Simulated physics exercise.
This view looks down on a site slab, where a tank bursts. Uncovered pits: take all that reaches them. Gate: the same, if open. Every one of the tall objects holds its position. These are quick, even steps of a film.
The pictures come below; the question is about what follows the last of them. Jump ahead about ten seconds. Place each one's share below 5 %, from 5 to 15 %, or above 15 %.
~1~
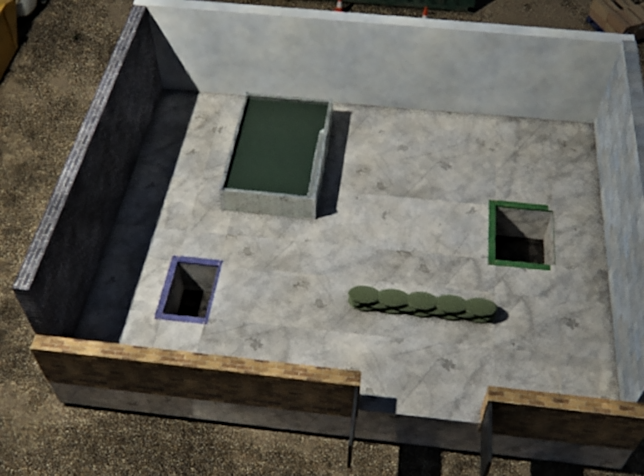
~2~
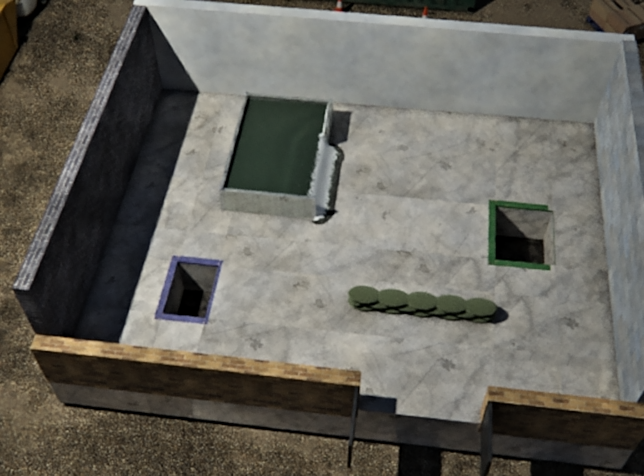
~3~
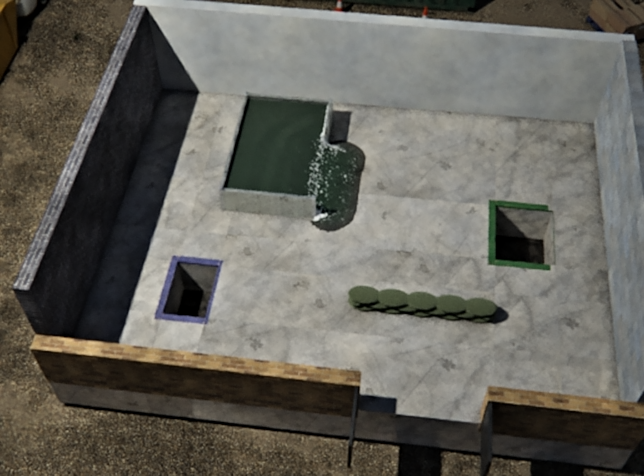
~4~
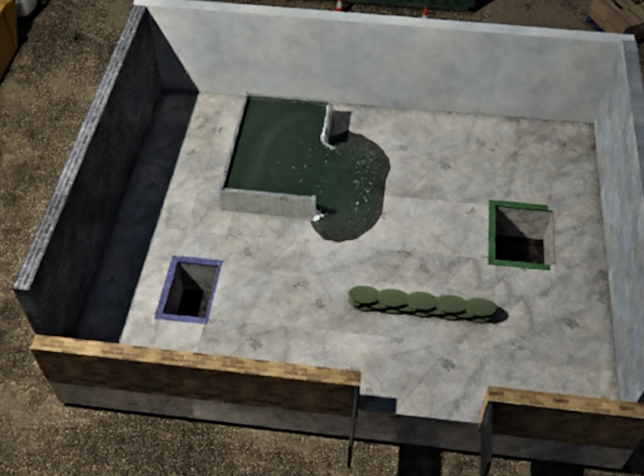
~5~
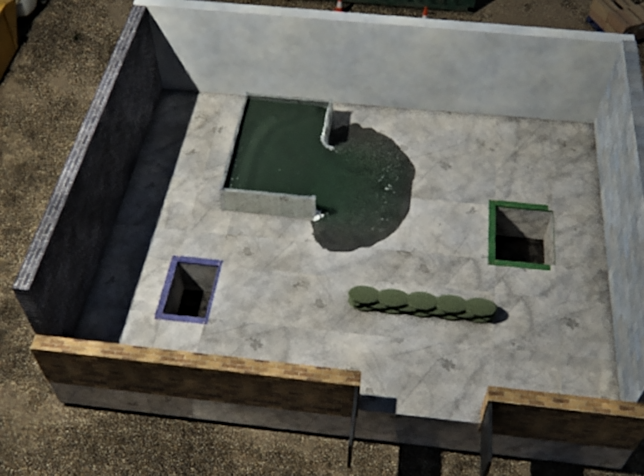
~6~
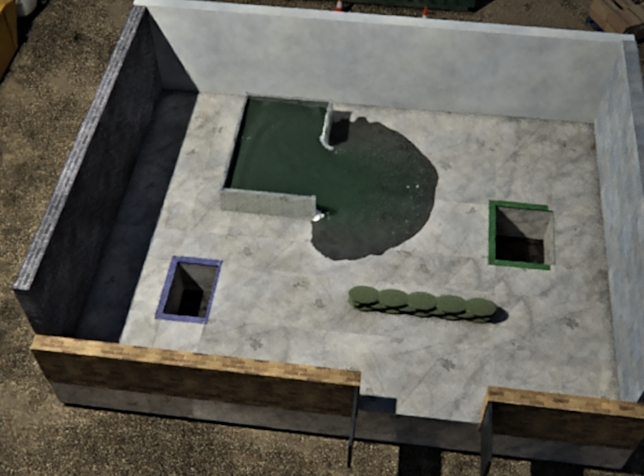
In order: The gate is likely to claim a small share beneath five per cent; the green pit is likely to claim a large share past fifteen per cent; the blue pit is likely to claim a small share beneath five per cent.
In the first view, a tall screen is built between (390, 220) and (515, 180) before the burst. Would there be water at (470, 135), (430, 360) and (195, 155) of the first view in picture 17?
In that order, I'd expect them to be reached by the flood, kept clear of the flood and kept clear of the flood.
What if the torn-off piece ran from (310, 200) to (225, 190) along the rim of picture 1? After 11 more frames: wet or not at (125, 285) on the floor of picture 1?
It would be soaked.
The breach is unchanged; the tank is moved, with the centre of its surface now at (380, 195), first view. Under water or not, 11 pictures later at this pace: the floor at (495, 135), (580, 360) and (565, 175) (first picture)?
Outcome, in sequence: Unwetted, wetted, wetted.
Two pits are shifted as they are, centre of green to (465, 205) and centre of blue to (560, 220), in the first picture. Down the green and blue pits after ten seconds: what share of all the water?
Looks like green collects 35 percent and blue collects 14 percent.
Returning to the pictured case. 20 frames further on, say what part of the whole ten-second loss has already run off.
Near 30 in a hundred, I reckon.
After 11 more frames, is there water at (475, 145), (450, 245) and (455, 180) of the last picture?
One by one: Waterlogged / waterlogged / waterlogged.
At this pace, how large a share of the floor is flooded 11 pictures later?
That works out at 35 %.
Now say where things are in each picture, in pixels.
The first picture shows still water in the open tank at (279, 146).
In the second picture, water pours out at (319, 177) and has run to (323, 220).
In the third picture, water pours out at (319, 178) and has run to (336, 226).
In the fourth picture, water pours out at (319, 178) and has run to (356, 231).
In the fifth picture, water pours out at (319, 178) and has run to (410, 174).
In the sixth picture, the front is at (433, 178), out from the gap at (319, 178).
A moment on, water covers 25 % of the floor; the gate 0 %, the green pit 1 %, the blue pit 0 %.
Next, water covers 35 % of the floor; the gate 0 %, the green pit 6 %, the blue pit 0 %.
Then, water covers 40 % of the floor; the gate 0 %, the green pit 13 %, the blue pit 0 %.
Later, water covers 45 % of the floor; the gate 0 %, the green pit 24 %, the blue pit 0 %.
In the end, water covers 60 % of the floor; the gate 1 %, the green pit 39 %, the blue pit 1 %.
